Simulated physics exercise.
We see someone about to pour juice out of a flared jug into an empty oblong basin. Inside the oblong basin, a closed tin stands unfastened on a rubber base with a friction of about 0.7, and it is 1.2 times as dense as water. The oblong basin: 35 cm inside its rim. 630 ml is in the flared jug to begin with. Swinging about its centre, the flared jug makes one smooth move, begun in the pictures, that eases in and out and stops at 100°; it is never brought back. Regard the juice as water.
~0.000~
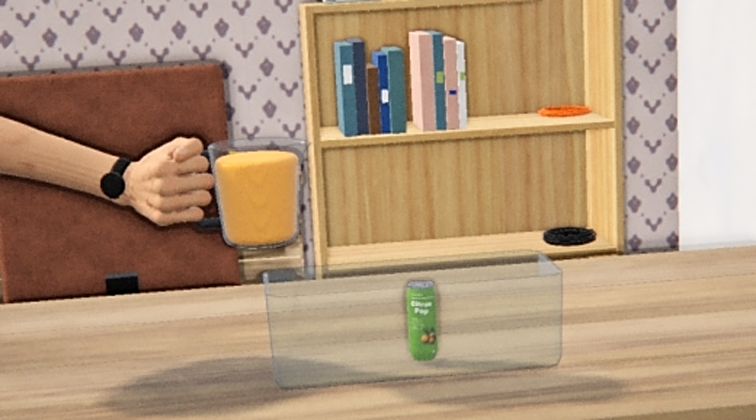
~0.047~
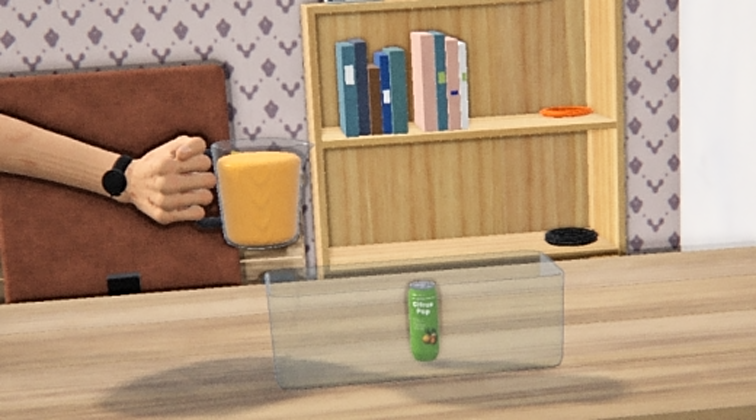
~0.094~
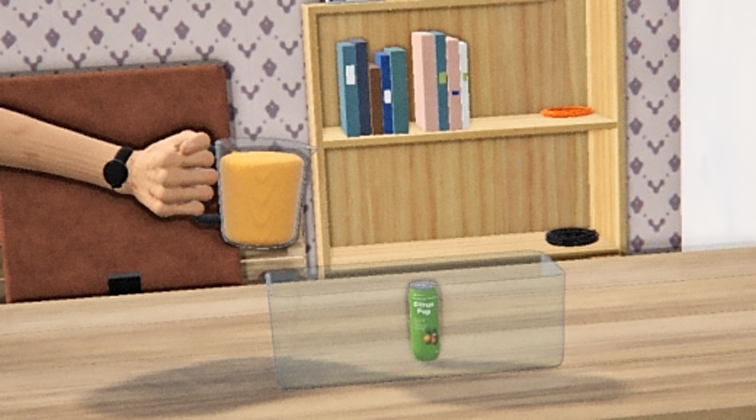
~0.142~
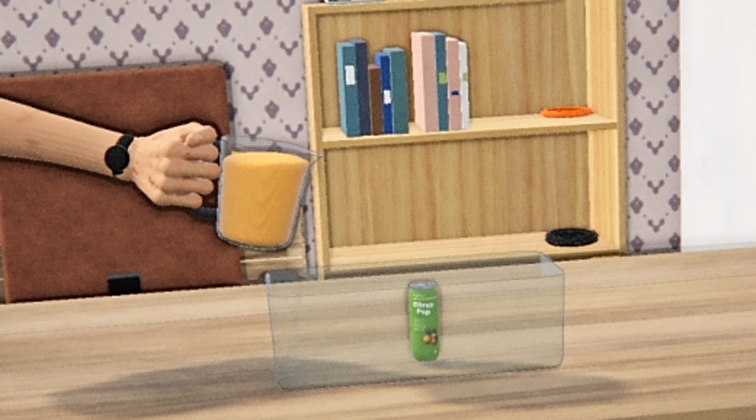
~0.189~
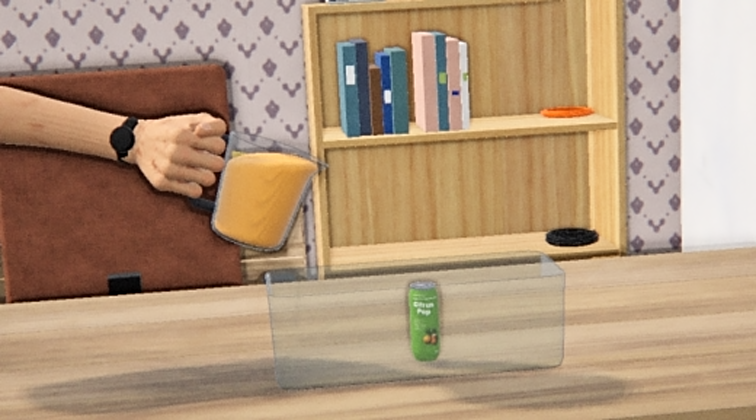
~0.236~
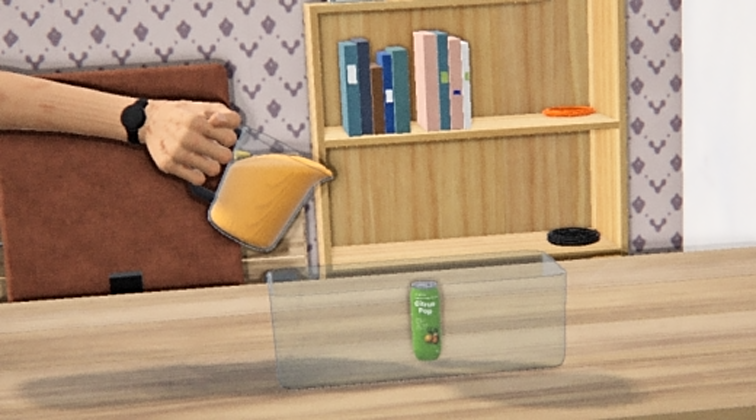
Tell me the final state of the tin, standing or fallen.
Most probably it will stay balanced.
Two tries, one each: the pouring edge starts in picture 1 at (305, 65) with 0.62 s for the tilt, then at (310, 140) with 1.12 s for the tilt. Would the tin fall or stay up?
In the first try it comes down; in the second it remains standing.
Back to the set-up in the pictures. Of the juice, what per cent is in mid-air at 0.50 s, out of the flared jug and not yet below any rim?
Roughly 22 percent.
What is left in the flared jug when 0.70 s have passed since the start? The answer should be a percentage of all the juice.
16 per cent or so.
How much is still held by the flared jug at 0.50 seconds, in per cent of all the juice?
Near 56 in a hundred.
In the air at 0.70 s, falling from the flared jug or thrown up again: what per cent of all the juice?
Around 12 per cent of the liquid is in flight.
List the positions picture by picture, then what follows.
In the first frame, it leans 0°; its right rim is at (312, 142); the juice meets the walls at (214, 161) and (299, 154); the oblong basin's rim runs from (266, 285) to (551, 263); the tin's top is at (421, 288).
In the second frame, it leans 1°; its right rim is at (314, 143); the juice meets the walls at (217, 160) and (301, 155).
In the third frame, it leans 6°; its right rim is at (319, 147); the juice meets the walls at (219, 159) and (304, 158).
In the fourth frame, it leans 12°; its right rim is at (323, 155); the juice meets the walls at (224, 159) and (309, 160).
In the fifth frame, it leans 21°; its right rim is at (328, 165); the juice meets the walls at (227, 163) and (316, 162).
In the sixth frame, it leans 32°; its right rim is at (334, 176); the juice meets the walls at (226, 174) and (330, 170).
By 0.50 s the tilt is 91° and 56 per cent is still to pour; the tin stands where it began.
By 0.70 s the tilt is 100° and 15 per cent is still to pour; the tin stands where it began.
By 0.90 s the tilt is 100° and 3 per cent is still to pour; the tin stands where it began.
By 1.12 s the tilt is 100° and 0 per cent is still to pour; the tin stands where it began.
At rest the tin stands where it began.
